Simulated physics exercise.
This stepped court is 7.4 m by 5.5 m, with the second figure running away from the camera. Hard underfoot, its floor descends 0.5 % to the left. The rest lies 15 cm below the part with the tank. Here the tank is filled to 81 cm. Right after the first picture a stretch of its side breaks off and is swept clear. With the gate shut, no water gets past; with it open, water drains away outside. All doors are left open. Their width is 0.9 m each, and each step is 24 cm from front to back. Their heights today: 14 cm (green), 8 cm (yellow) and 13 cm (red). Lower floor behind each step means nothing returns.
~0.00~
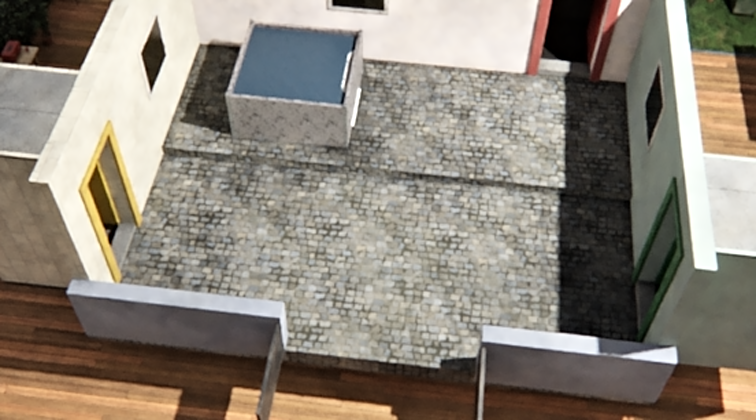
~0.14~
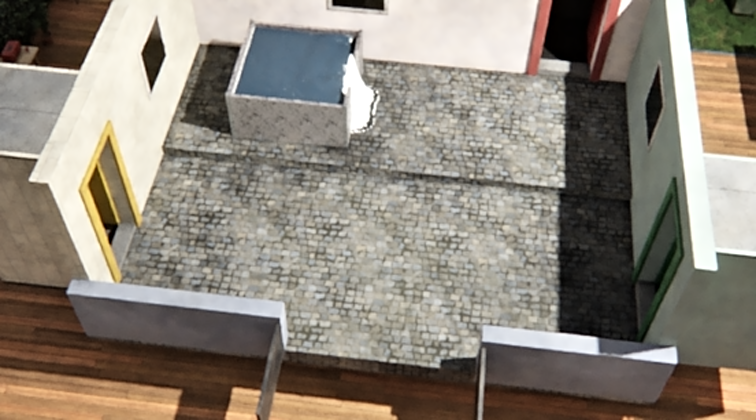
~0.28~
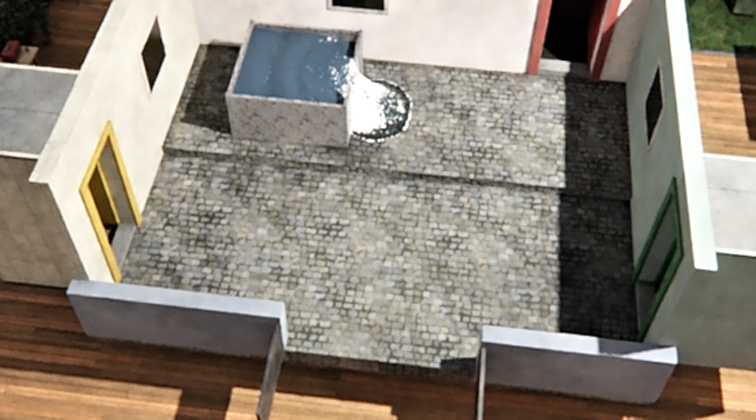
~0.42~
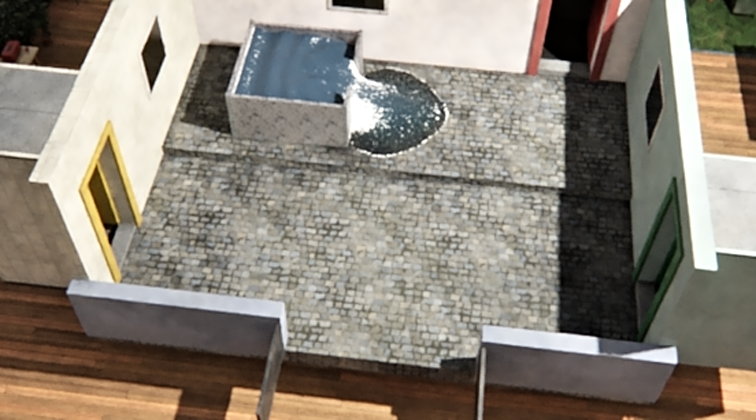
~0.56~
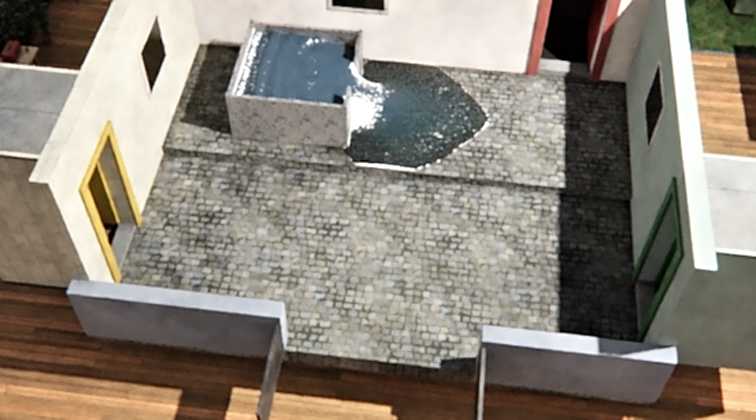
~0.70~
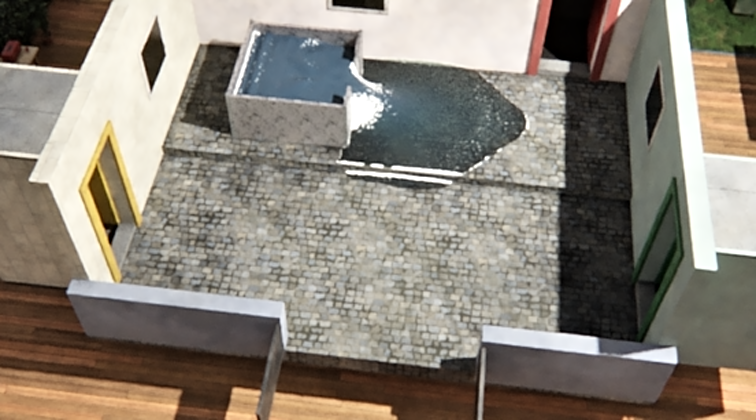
Water bursting from the side of a stone tank and spreading rightward across a walled cobbled courtyard, spilling over a low step.
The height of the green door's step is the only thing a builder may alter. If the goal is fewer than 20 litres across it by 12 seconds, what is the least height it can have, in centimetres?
The least height is roughly 13 cm.
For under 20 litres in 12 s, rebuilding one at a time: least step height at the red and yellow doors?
Some 12.5 cm for red, some 7.0 cm for yellow.
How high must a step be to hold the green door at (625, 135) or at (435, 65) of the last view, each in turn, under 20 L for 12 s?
Around 21 and 12.5 cm respectively.
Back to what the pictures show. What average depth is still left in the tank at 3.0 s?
About 33 centimetres.
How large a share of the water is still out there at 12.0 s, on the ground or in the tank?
Something near 86 out of a hundred parts.
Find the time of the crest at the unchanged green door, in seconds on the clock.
About 5.5 seconds.
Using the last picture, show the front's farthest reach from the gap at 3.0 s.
Around (640, 374).
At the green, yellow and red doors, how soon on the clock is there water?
Times: Green 2.2 s, yellow 7.5 s, red 1.1 s.
After 1.4 s water covers 35 % of the floor, deepest (36 cm) near (364, 107); it has not reached the green door.
After 3.0 s water covers 50 % of the floor, deepest (28 cm) near (640, 374); 12 cm at the green door, 0 litres in over its 14 cm step.
After 12.0 s water covers 90 % of the floor, deepest (12 cm) near (201, 302); 7 cm at the green door, 16 litres in over its 14 cm step.
At the green door as built, the water arrived by 2.3 s and peaked near 17 cm at 5.6 s.
Run again over the same 12 s with other heights there, 33 litres in over 11.5 cm, 9 litres over 15.5 cm. The limit of 20 litres is kept from about 13 cm up.
